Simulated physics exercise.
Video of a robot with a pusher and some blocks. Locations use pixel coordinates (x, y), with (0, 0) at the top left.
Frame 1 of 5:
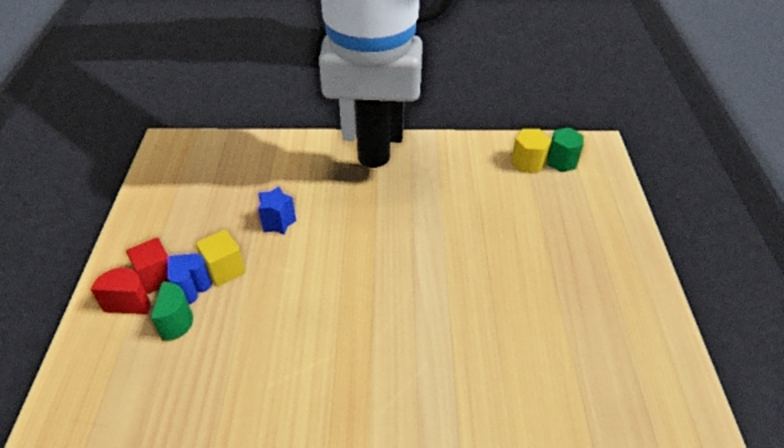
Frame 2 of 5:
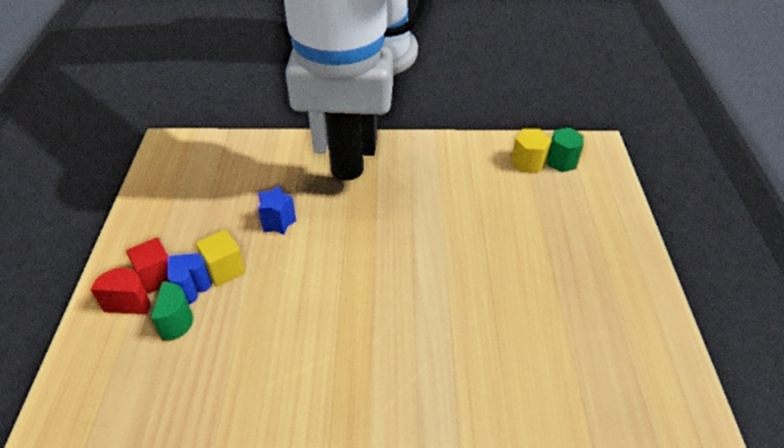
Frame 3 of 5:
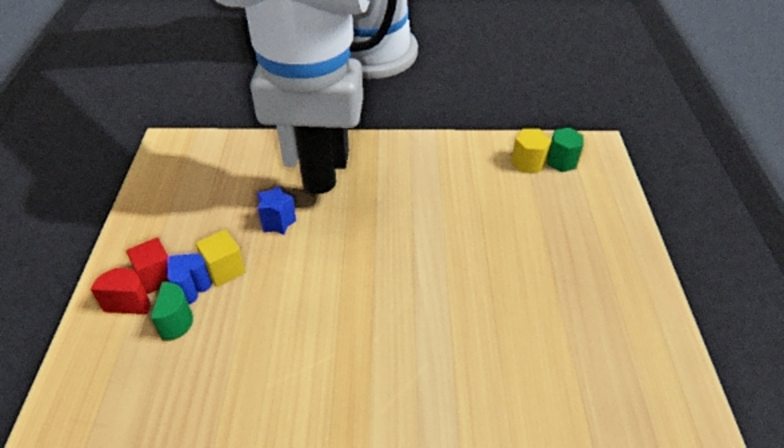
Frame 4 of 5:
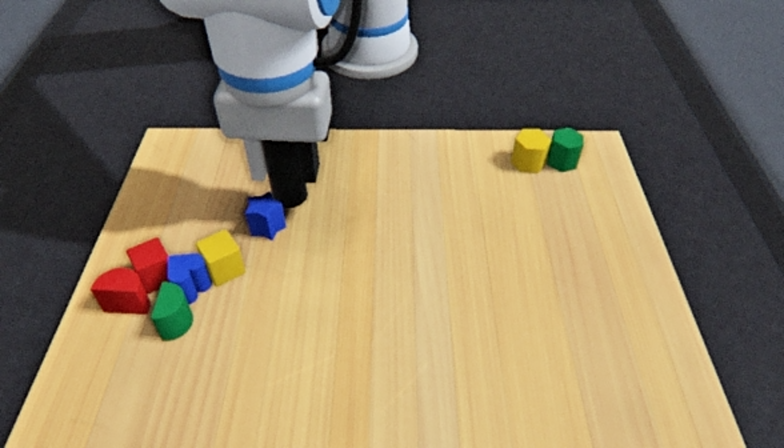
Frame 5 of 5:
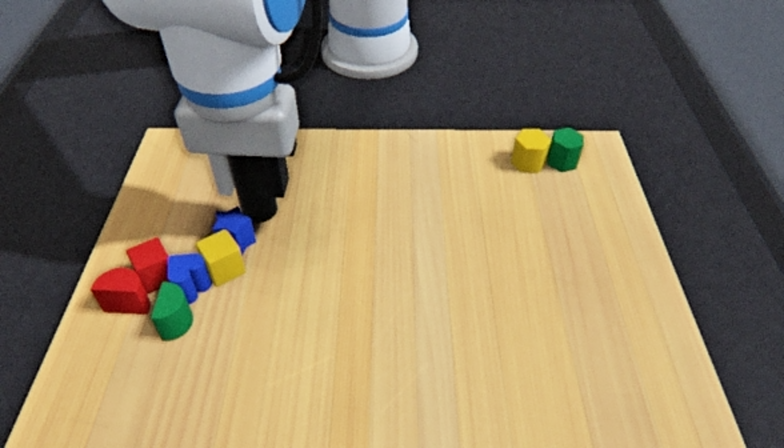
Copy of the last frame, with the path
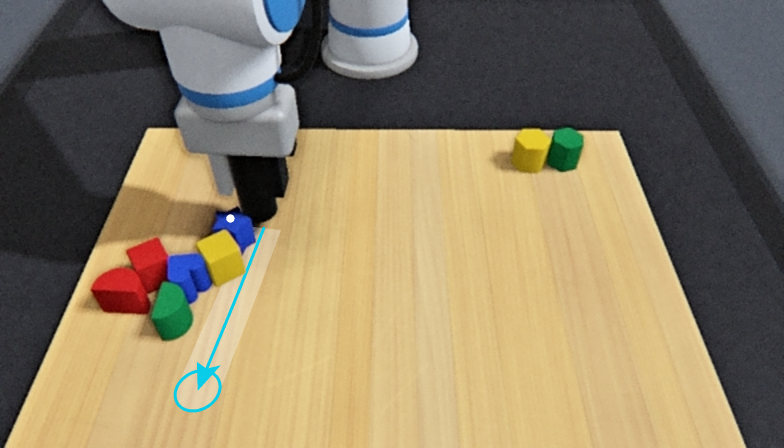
On a wooden tabletop, a robot arm moves left and pushes a blue star-shaped block toward a cluster of colored blocks.
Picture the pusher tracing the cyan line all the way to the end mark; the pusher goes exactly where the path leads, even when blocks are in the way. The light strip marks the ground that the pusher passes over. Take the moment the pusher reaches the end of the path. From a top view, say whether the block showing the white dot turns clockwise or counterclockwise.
Watching from overhead, you'd notice the block showing the white dot rotating clockwise.
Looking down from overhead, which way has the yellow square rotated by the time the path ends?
Short answer: Clockwise.
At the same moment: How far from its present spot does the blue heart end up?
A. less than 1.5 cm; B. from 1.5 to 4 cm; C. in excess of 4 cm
It's B.
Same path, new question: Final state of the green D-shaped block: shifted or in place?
If the pusher follows that path, the green D-shaped block ends up shifted.
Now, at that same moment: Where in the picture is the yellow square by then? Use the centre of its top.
It ends at (190, 274).
The drawn path runs straight from (264, 228) to (198, 390); the dot is on the blue star-shaped block.
One third of the way, pusher at (240, 258); green D-shaped block at (155, 308), turned 55° anticlockwise; blue heart at (161, 280), turned 40° clockwise; yellow square at (195, 263), turned 30° anticlockwise; blue star-shaped block at (213, 231), turned 60° clockwise.
Two thirds of the way, pusher at (217, 312); green D-shaped block at (155, 309), turned 60° anticlockwise; blue heart at (147, 282); yellow square at (190, 274), turned 50° clockwise; blue star-shaped block at (213, 231), turned 60° clockwise.
At the end, pusher at (190, 375); green D-shaped block at (155, 309), turned 60° anticlockwise; blue heart at (147, 282); yellow square at (190, 274), turned 50° clockwise; blue star-shaped block at (213, 231), turned 60° clockwise.
